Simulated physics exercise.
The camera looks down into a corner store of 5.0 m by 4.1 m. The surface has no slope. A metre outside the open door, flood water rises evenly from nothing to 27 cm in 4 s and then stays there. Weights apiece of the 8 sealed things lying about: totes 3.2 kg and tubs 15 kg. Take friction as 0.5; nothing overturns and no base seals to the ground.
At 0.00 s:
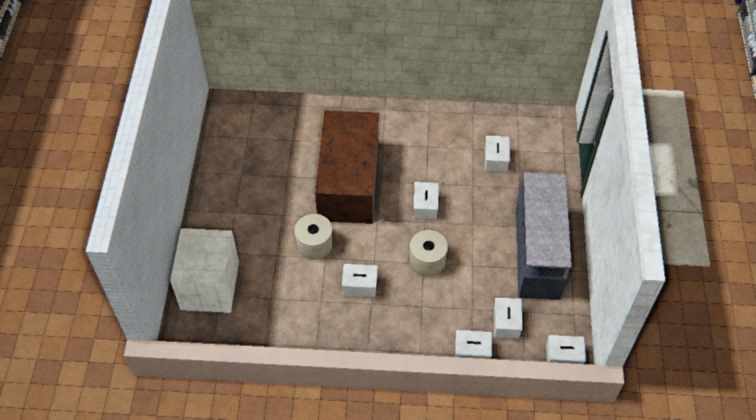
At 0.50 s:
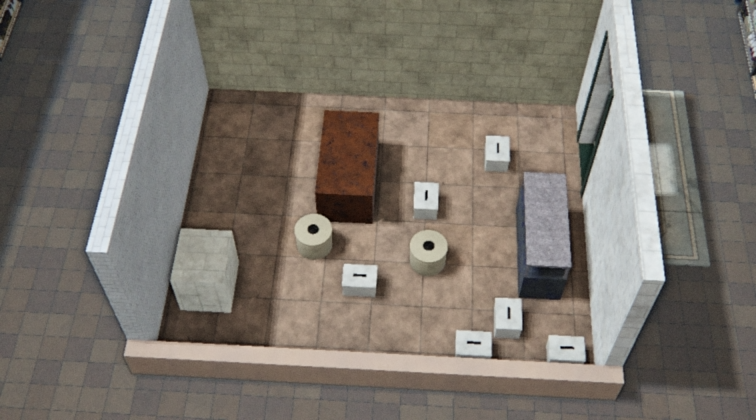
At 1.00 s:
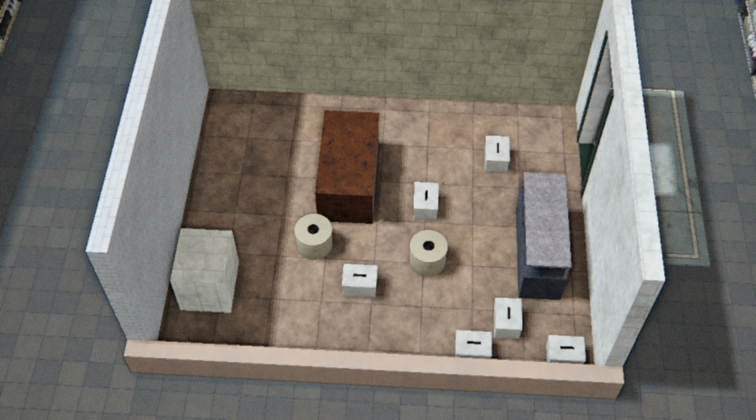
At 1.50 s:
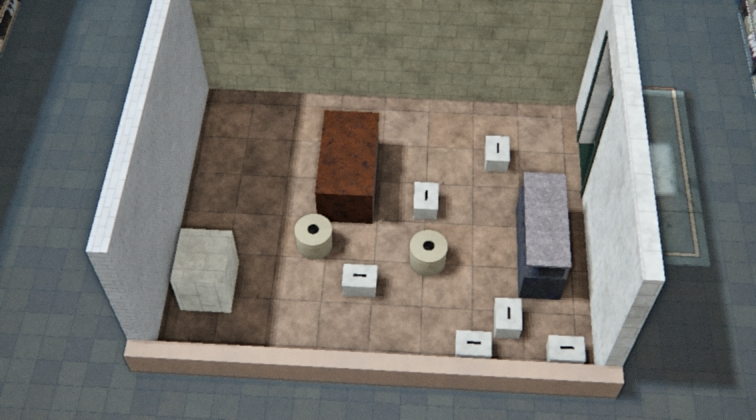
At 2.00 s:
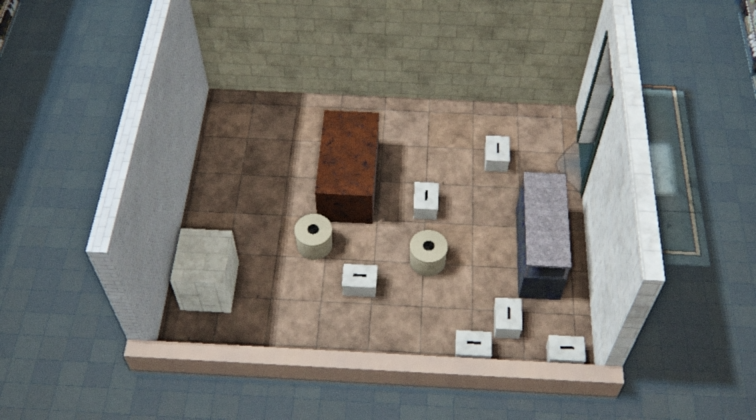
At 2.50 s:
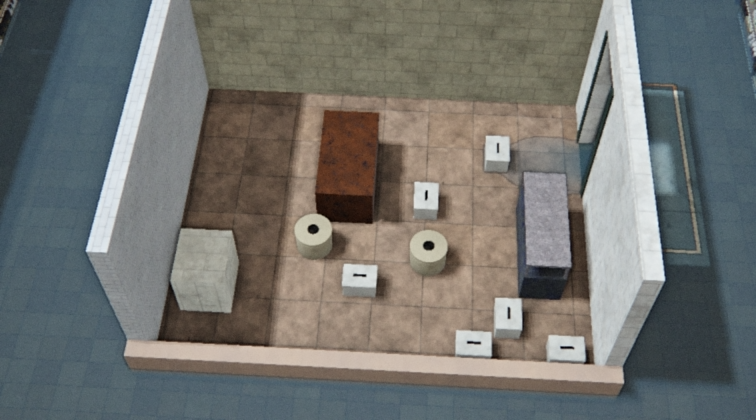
Water spreads outside the room, then a thin sheet enters through the right doorway.
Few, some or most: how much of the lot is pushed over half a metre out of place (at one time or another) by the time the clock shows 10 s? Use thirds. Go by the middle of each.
That comes to between one and two thirds.
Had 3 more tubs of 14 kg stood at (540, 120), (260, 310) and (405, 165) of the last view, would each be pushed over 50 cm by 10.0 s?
In that order: Short of it, under, more.
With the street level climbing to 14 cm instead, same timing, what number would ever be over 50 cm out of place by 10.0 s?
Then 2.
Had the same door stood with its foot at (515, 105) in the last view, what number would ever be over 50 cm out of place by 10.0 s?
Then 7.
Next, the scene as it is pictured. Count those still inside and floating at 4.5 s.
At that moment 2.
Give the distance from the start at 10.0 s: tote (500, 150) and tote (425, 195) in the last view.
In turn: 400 cm, 350 cm.
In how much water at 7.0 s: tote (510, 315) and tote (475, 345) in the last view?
About 1 and 1 cm.
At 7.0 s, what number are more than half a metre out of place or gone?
I count 3.
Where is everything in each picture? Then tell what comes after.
A tote at (474, 343), on the bottom; a tub at (429, 246), on the bottom; water covers 0.0 m2; 0 of 8 have shifted, in the first frame.
A tote at (474, 343), on the bottom; a tub at (429, 246), on the bottom; water covers 0.0 m2; 0 of 8 have shifted, in the second frame.
A tote at (474, 343) rests on the ground; a tub at (429, 246), on the bottom; 0.0 m2 under water; 0 of 8 have shifted, in the third frame.
A tote at (474, 343) rests on the ground; a tub at (429, 246), on the bottom; water covers 0.0 m2; 0 of 8 have shifted, in the fourth frame.
A tote at (474, 343) rests on the ground; a tub at (429, 246), on the bottom; 0.1 m2 under water; 0 of 8 have shifted, in the fifth frame.
A tote at (474, 343) rests on the ground; a tub at (429, 246), on the bottom; 0.7 m2 under water; 0 of 8 have shifted, in the sixth frame.
After 3.5 s 0 of 8 are over 50 cm from their spots; 0 afloat.
After 4.5 s 2 of 8 are over 50 cm from their spots; 2 afloat.
After 7.0 s 3 of 8 are over 50 cm from their spots; 1 afloat.
After 10.0 s 4 of 8 are over 50 cm from their spots, and 4 have been at some point; 6 afloat.
